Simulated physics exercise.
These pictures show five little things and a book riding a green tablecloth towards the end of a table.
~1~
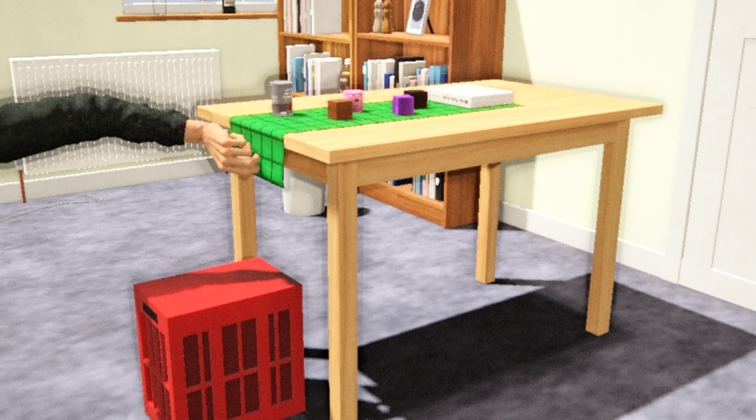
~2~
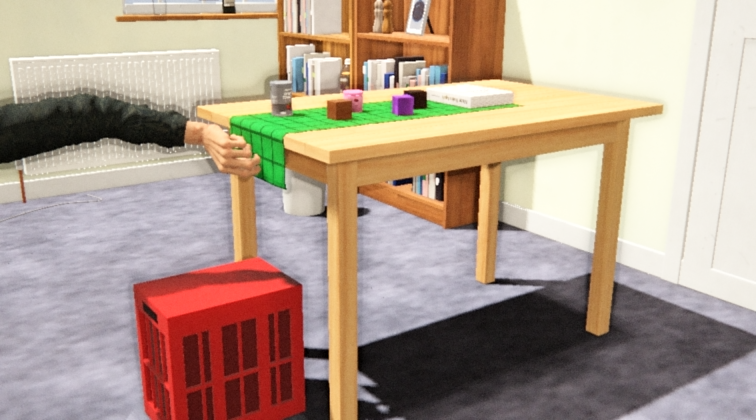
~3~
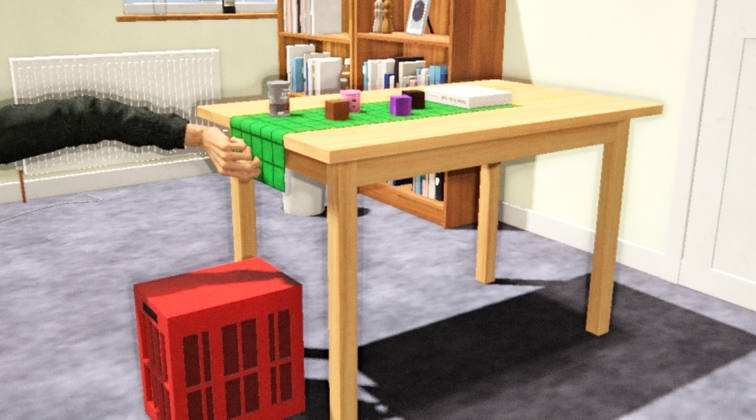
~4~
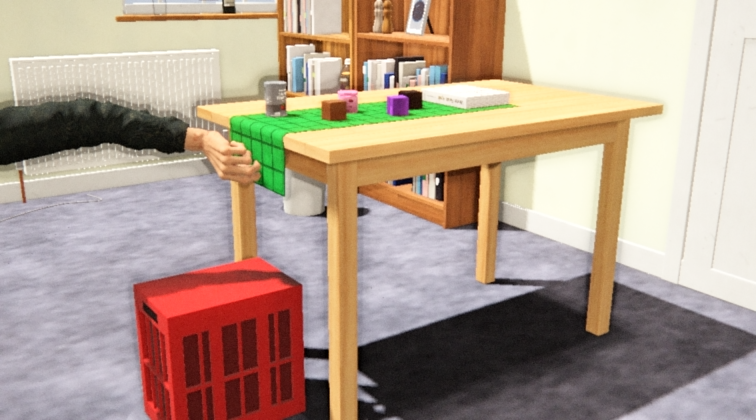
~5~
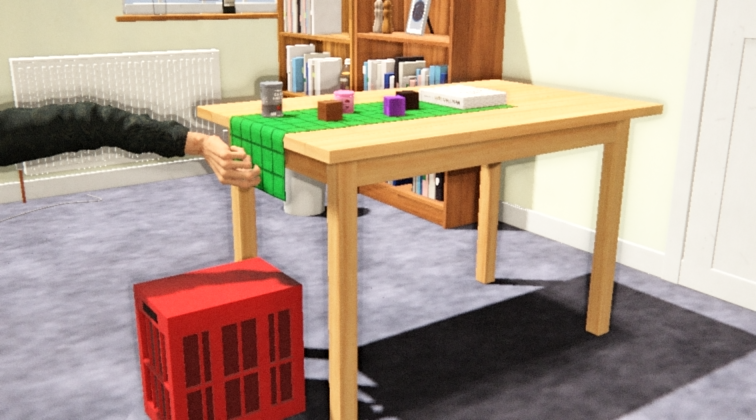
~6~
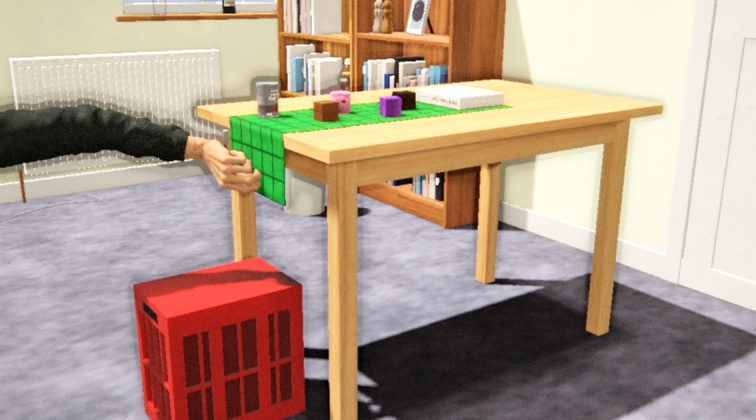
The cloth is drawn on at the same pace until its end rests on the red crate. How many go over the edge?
The count of fallen things is two.
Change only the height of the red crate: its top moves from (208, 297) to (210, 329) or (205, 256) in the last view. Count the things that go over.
It would be 3 and 1.
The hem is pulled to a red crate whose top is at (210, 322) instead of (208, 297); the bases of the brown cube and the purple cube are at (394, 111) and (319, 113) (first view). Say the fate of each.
The brown cube remains up; the purple cube comes down.
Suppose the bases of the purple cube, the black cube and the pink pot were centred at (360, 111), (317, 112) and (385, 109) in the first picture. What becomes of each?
The purple cube keeps its place on top, the black cube goes over, the pink pot does not fall.
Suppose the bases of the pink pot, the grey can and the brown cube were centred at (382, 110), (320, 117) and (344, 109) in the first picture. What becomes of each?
The pink pot does not fall; the grey can is carried off; the brown cube does not fall.
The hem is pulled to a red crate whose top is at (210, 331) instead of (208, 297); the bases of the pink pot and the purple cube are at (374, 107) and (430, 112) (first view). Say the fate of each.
The pink pot holds on, the purple cube keeps its place on top.
A little later, hem near (257, 231); grey can gone.
Next, hem on the crate; grey can and brown cube gone.
When it is over, hem on the crate; grey can and brown cube gone. It carries off two.
